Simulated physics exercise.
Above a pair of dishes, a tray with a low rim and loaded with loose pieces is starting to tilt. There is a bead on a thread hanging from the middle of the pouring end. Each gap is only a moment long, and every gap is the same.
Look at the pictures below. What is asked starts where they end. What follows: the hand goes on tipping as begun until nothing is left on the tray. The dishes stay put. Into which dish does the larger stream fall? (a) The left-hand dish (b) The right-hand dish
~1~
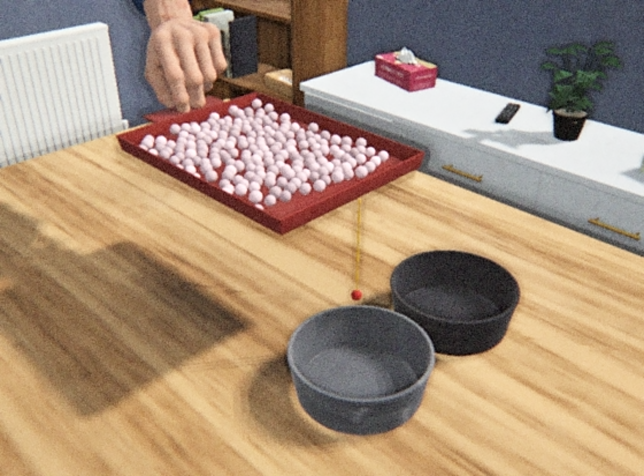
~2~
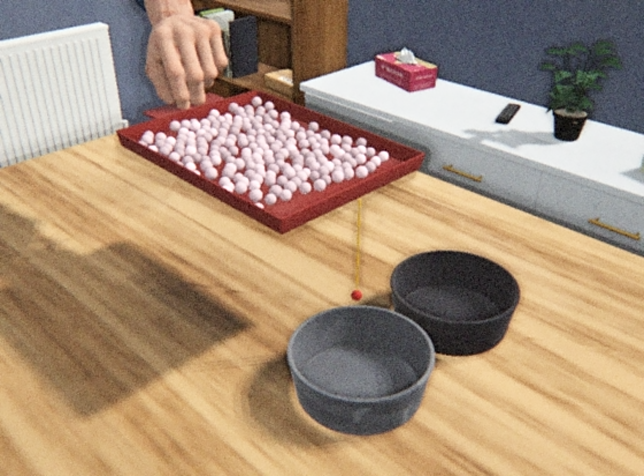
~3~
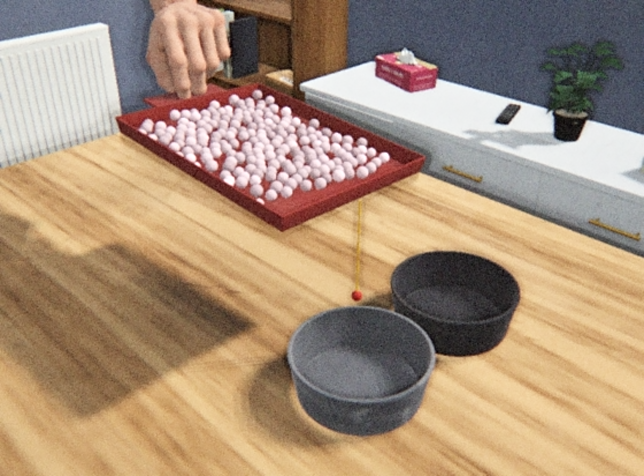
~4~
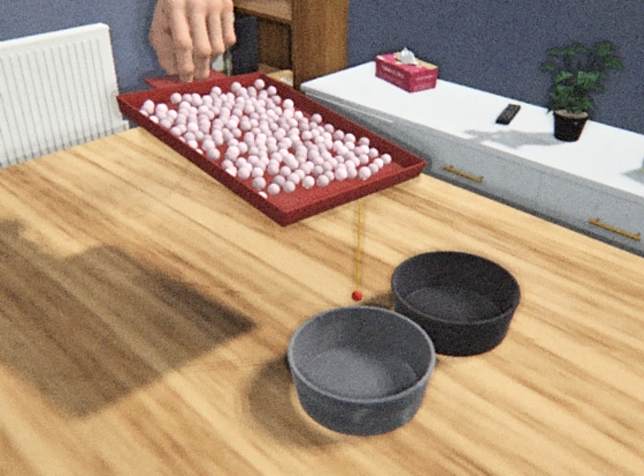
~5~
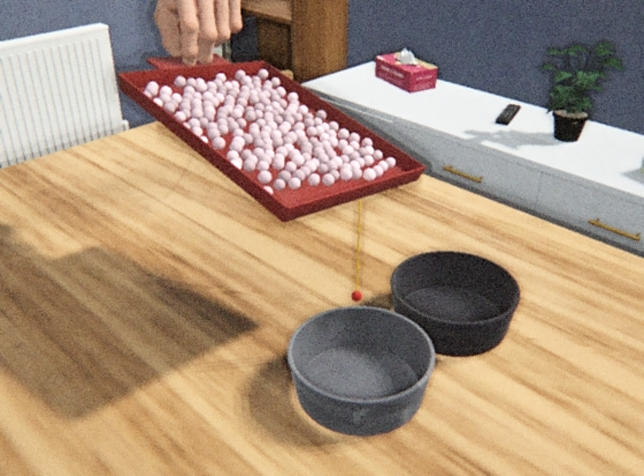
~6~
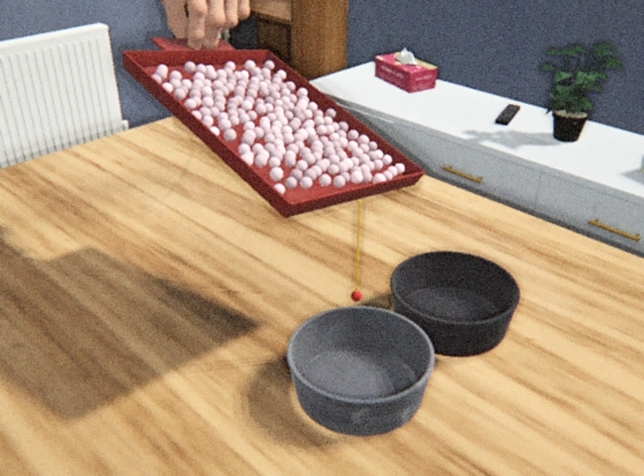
b.
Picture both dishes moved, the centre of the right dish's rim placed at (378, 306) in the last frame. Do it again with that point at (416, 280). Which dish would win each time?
One: The right dish. Two: The right dish.
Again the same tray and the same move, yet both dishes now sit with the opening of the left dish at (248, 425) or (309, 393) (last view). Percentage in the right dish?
I'd say about 0 percent, followed by about 40 percent.
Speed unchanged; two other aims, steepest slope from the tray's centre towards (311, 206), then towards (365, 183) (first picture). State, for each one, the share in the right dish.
You'd see roughly 0 per cent the first time and 60 per cent the second.
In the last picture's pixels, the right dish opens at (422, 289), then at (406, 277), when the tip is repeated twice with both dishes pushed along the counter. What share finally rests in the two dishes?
About 100 % and 90 %.
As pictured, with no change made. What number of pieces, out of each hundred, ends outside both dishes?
My estimate is close to 20 %.
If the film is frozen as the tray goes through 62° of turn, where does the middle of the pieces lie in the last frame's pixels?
Near (385, 160).
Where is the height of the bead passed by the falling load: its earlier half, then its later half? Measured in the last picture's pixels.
It goes through near (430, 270) first, then near (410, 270).
Shortly afterwards, tray tipped steeply; the bulk on the tray; a little in the right dish; a little in the air.
Next, tray tipped right over; a little on the tray; only a few in the left dish; near two thirds in the right dish; a little outside both; a little in the air.
Some moments later, tray tipped past a quarter turn; only a few in the left dish; the bulk in the right dish; a little outside both.
In the end, tray tipped past a quarter turn; only a few in the left dish; the bulk in the right dish; a little outside both.
